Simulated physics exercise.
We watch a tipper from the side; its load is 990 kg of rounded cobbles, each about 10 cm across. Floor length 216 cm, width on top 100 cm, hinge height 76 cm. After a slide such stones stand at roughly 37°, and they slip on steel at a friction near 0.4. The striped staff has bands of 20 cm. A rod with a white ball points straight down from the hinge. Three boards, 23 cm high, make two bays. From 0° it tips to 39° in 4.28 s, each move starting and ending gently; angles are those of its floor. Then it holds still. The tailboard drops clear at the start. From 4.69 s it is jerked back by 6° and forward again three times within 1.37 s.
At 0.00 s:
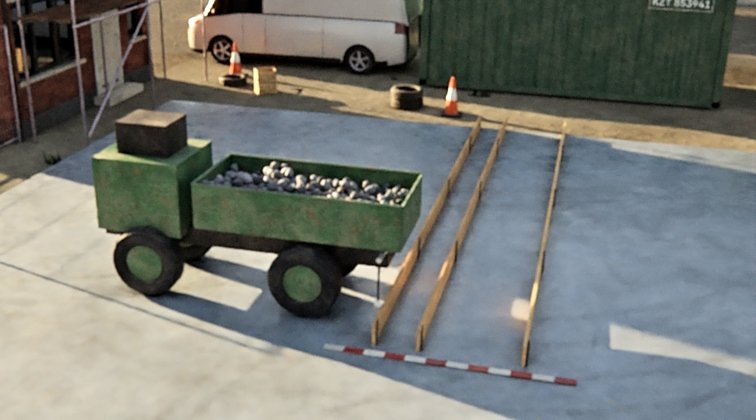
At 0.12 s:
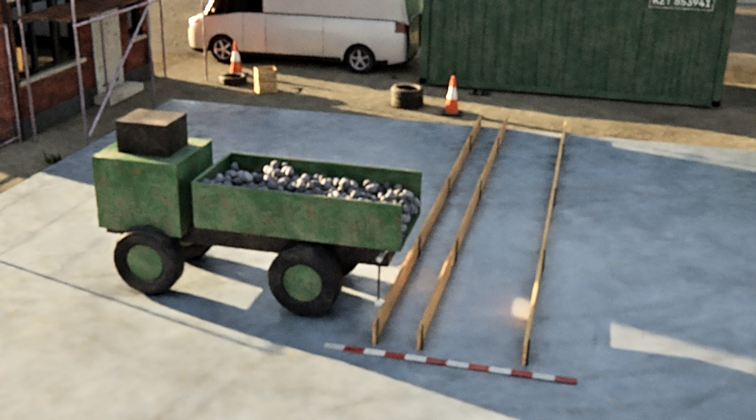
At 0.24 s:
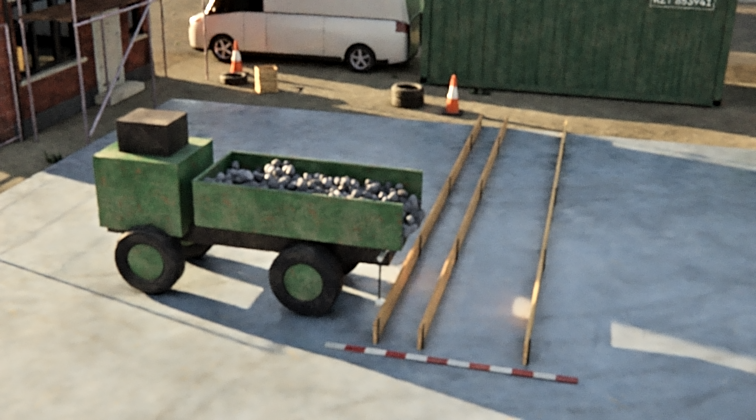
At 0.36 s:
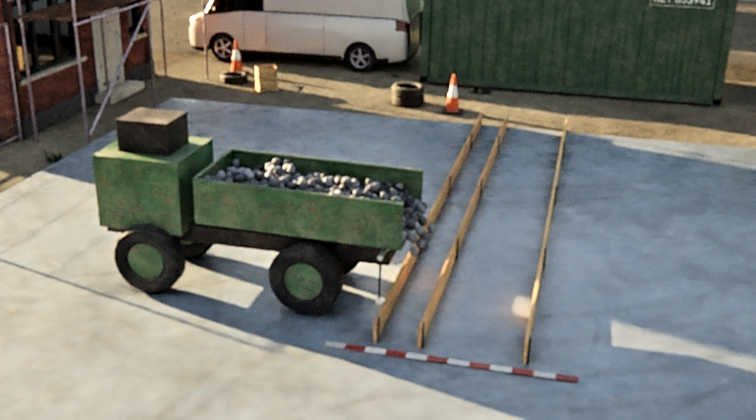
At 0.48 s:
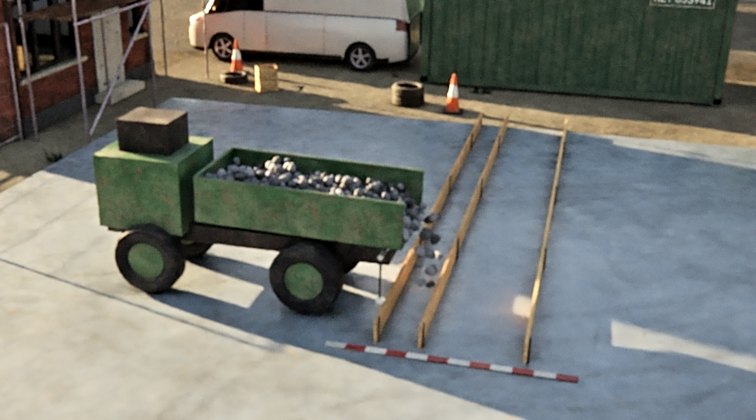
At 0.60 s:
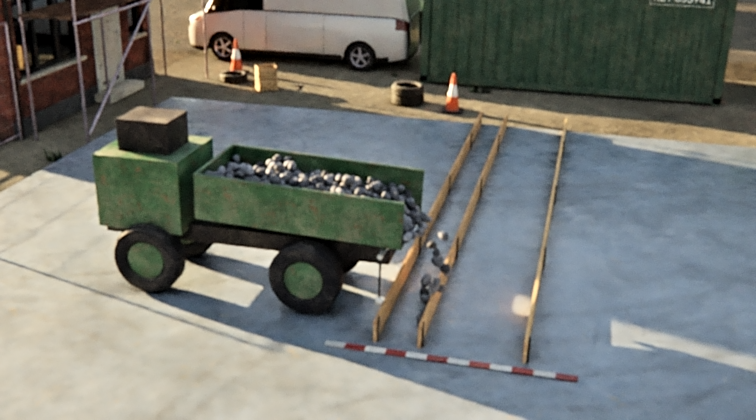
A green tipper truck loaded with grey cobbles stood almost still while a few stones slipped off the open right end of its bed and dropped among the wooden boards on the ground.
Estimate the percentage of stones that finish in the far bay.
Close to 80 in a hundred.
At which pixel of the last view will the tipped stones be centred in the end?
Their middle is at about (471, 299).
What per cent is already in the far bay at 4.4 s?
About 80 per cent by then.
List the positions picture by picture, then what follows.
In the first picture, the body is at 0°, its lip at (400, 252); the top of the load is at (294, 176).
The second picture shows lip at (400, 251), floor tilted 0°, highest stones at (291, 175); the stones move at 0.0 m/s on average.
The third picture shows lip at (401, 250), floor tilted 0°, highest stones at (292, 174); 1 % has left.
The fourth picture shows lip at (401, 250), floor tilted 1°, highest stones at (292, 172); 2 % has left.
In the fifth picture, the body is at 1°, its lip at (402, 250); the top of the load is at (293, 171); 3 % has left.
The sixth picture shows lip at (401, 249), floor tilted 2°, highest stones at (276, 166); 3 % has left.
After 3.2 s the floor is at 33°; 48 % in the body, 18 % in the near bay, 34 % in the far bay; the foremost stones are at (521, 309).
After 4.4 s the floor is at 39°; 0 % in the body, 17 % in the near bay, 82 % in the far bay, 1 % past the last board; the foremost stones are at (550, 303).
After 6.5 s the floor is at 39°; 0 % in the body, 18 % in the near bay, 82 % in the far bay, 1 % past the last board; the foremost stones are at (565, 303).
After 9.4 s the floor is at 39°; 0 % in the body, 18 % in the near bay, 82 % in the far bay, 1 % past the last board; the foremost stones are at (565, 303).
